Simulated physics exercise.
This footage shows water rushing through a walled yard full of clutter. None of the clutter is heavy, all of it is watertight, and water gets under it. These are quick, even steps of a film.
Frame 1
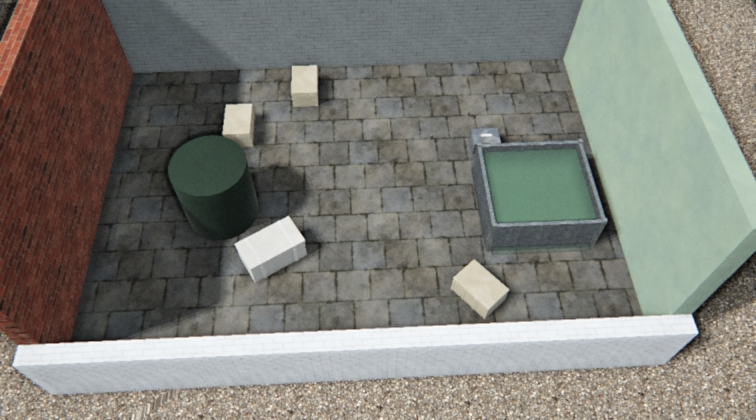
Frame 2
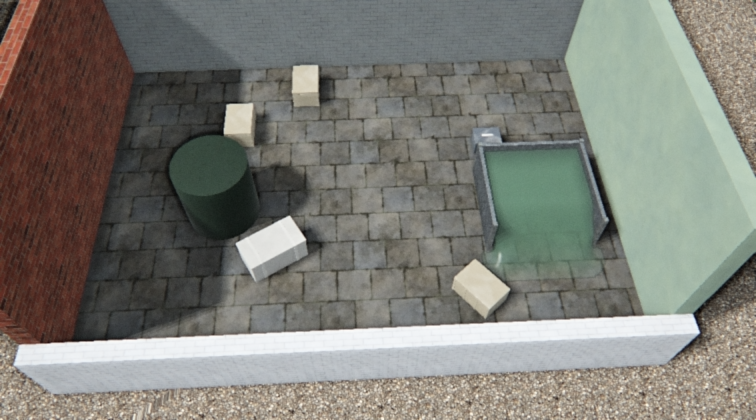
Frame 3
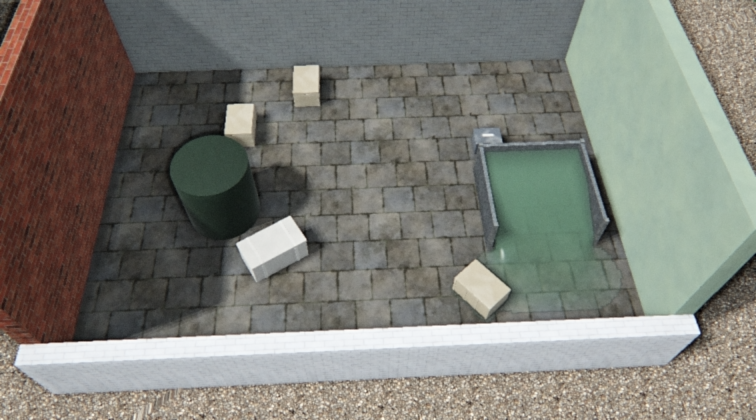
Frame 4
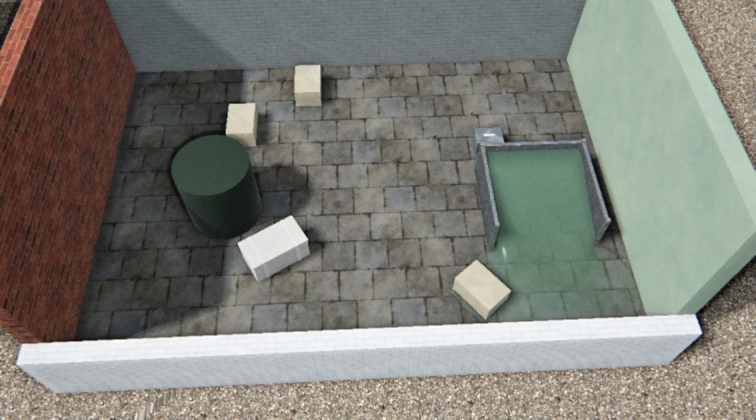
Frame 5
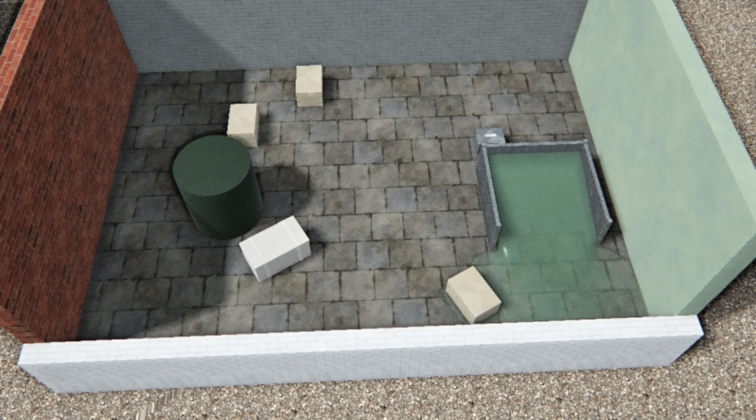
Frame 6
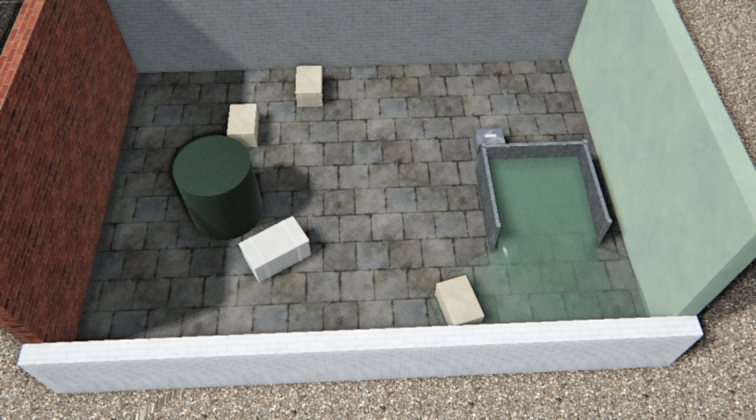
Green-tinted water pouring from an opened tank across a walled paved yard, then nudging a pale crate slightly left along the ground.
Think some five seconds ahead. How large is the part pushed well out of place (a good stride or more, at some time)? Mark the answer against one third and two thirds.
Fewer than a third of them.
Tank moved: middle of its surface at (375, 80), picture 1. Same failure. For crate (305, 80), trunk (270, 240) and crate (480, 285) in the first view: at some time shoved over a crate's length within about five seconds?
Object by object, in turn: Lingered near its place, travelled a good distance, travelled a good distance.
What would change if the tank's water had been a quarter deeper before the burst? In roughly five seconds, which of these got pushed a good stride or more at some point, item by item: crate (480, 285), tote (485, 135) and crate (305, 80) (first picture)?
As asked: Went the distance, fell short, fell short.
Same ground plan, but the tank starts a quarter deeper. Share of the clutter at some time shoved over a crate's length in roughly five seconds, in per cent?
Roughly 20 per cent.
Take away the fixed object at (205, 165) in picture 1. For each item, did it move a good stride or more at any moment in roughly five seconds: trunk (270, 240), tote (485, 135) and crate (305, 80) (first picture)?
No. 1 got relocated, no. 2 remained in place, no. 3 remained in place.
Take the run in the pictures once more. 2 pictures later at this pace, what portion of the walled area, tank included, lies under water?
15 per cent.
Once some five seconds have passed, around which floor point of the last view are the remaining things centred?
I'd say roughly (288, 169).
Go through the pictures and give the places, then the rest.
The first frame shows a crate at (481, 283), on the bottom; a tote at (486, 136) rests on the ground; 0 of 5 have shifted.
The second frame shows a crate at (482, 283), on the bottom; a tote at (487, 135), on the bottom; 0 of 5 have shifted.
The third frame shows a crate at (483, 283) rests on the ground; a tote at (488, 136), on the bottom; 0 of 5 have shifted.
The fourth frame shows a crate at (483, 284) rests on the ground; a tote at (489, 135), on the bottom; 0 of 5 have shifted.
The fifth frame shows a crate at (474, 291), on the bottom, close to its start; a tote at (491, 136) rests on the ground; 1 of 5 have shifted.
The sixth frame shows a crate at (460, 299) rests on the ground, a stride from its start; a tote at (490, 136) rests on the ground; 1 of 5 have shifted.
A moment on, 1 of 5 are well off their spots; 0 afloat.
Next, 1 of 5 are well off their spots; 0 afloat.
Later, 1 of 5 are well off their spots; 0 afloat.
In the end, 1 of 5 are well off their spots, and 1 have been at some point; 2 afloat.
